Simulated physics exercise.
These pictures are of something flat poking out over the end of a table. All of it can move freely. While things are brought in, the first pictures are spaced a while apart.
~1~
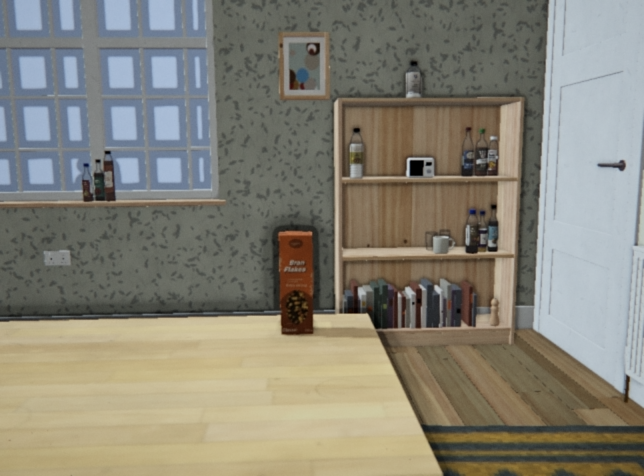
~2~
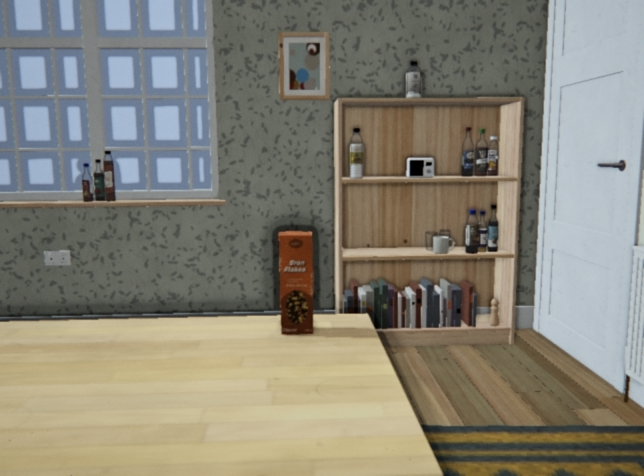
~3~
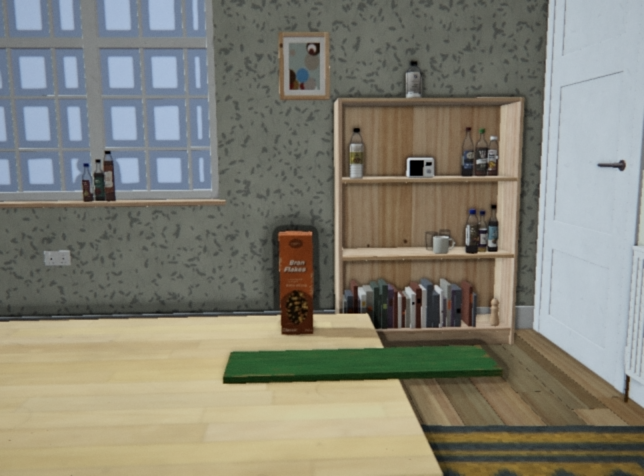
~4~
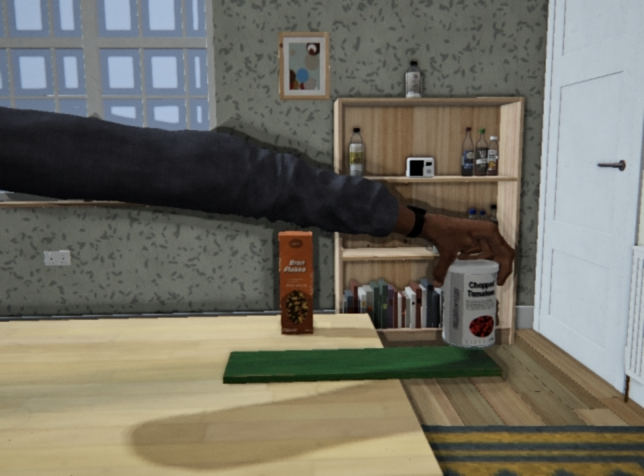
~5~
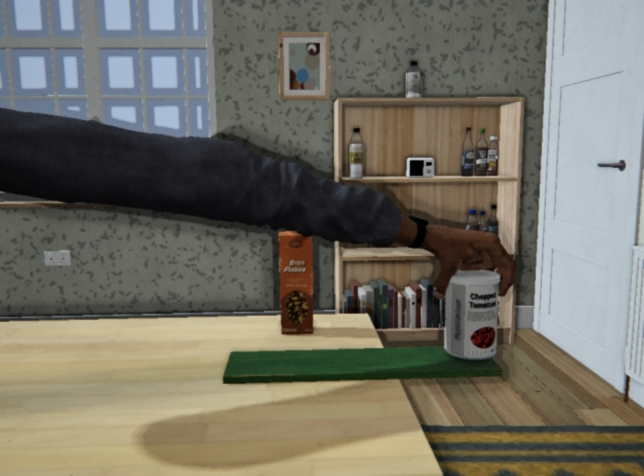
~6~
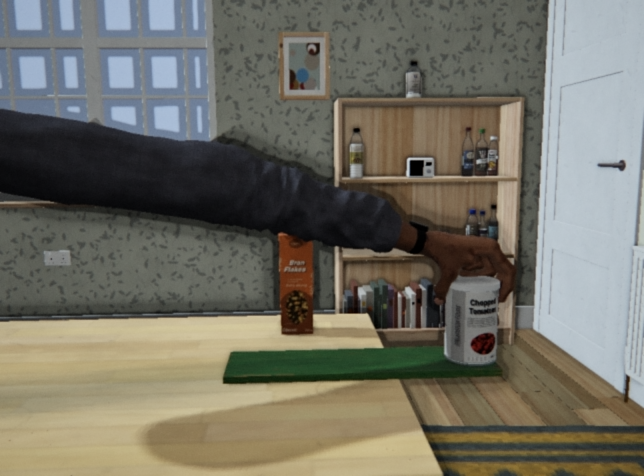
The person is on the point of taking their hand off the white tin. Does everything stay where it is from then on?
No.
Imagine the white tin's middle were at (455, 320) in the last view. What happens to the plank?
It falls.
Then, 0.60 s past the last view, green plank and white tin now down on the floor or falling.
Then, 0.80 s past the last view, things are still on the move.
Finally, down on the floor or falling, green plank and white tin; orange carton still in place. The plank comes down.
